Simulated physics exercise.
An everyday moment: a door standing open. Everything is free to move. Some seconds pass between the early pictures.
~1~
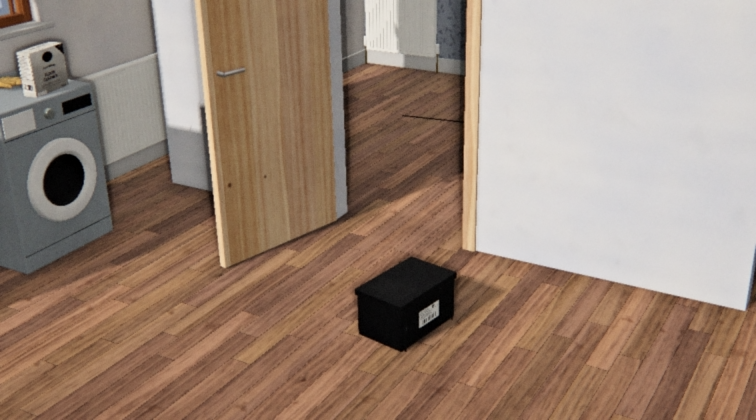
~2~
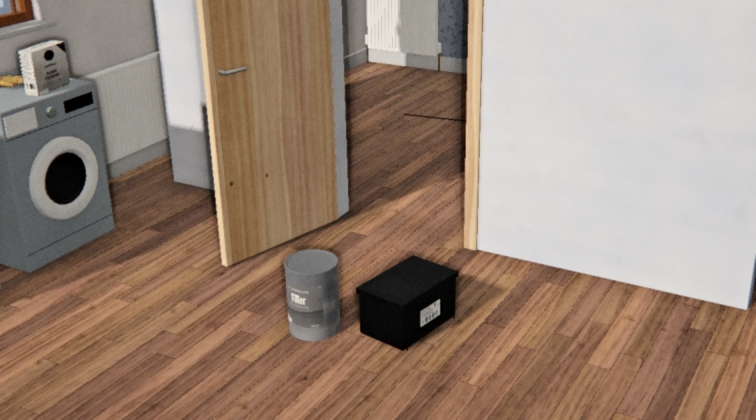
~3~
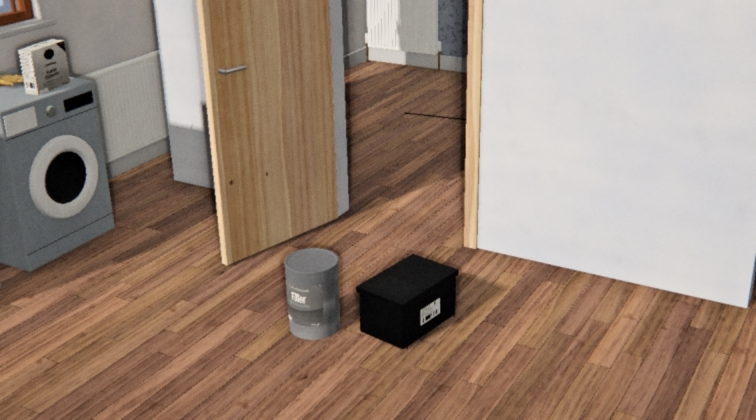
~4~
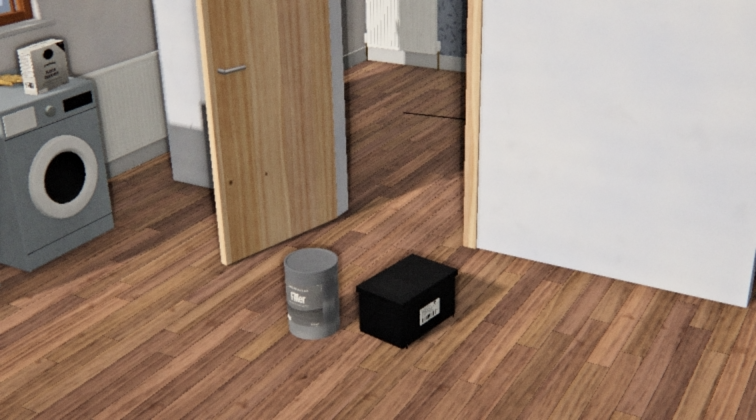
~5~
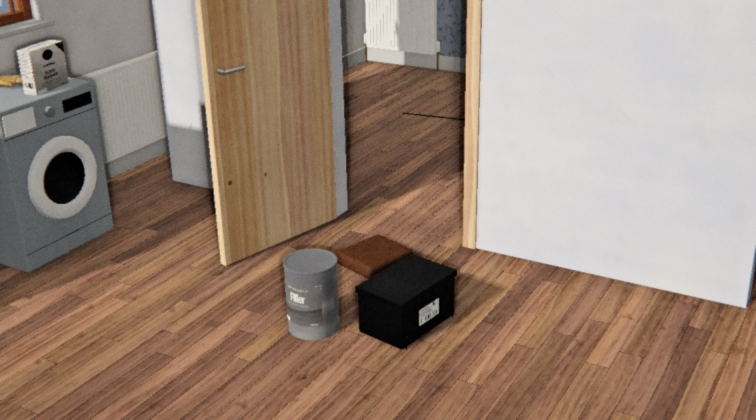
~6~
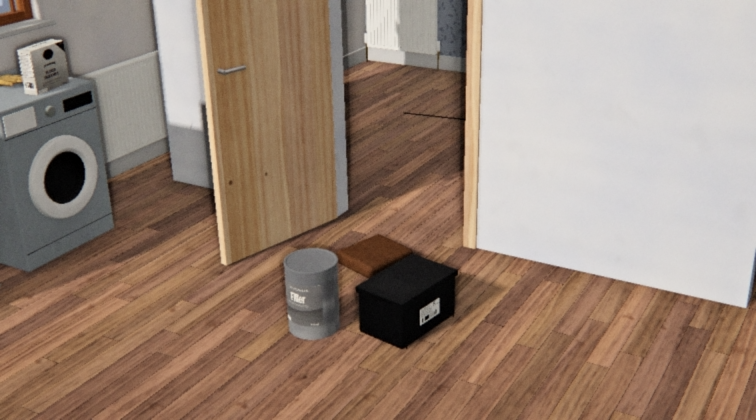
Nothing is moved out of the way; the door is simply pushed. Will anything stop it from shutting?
The door jams.
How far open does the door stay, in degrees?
Some 25° open.
Then, 1.10 s after the last picture, open by 56°; brown cushion slid a little near (384, 256).
Then, 1.40 s after the last picture, open by 38°; brown cushion slid about its own width near (416, 254).
At rest, open by 23°; moved from the start, brown cushion; the other 2 in place. Seen from the same camera at the end, brown cushion near (443, 247).
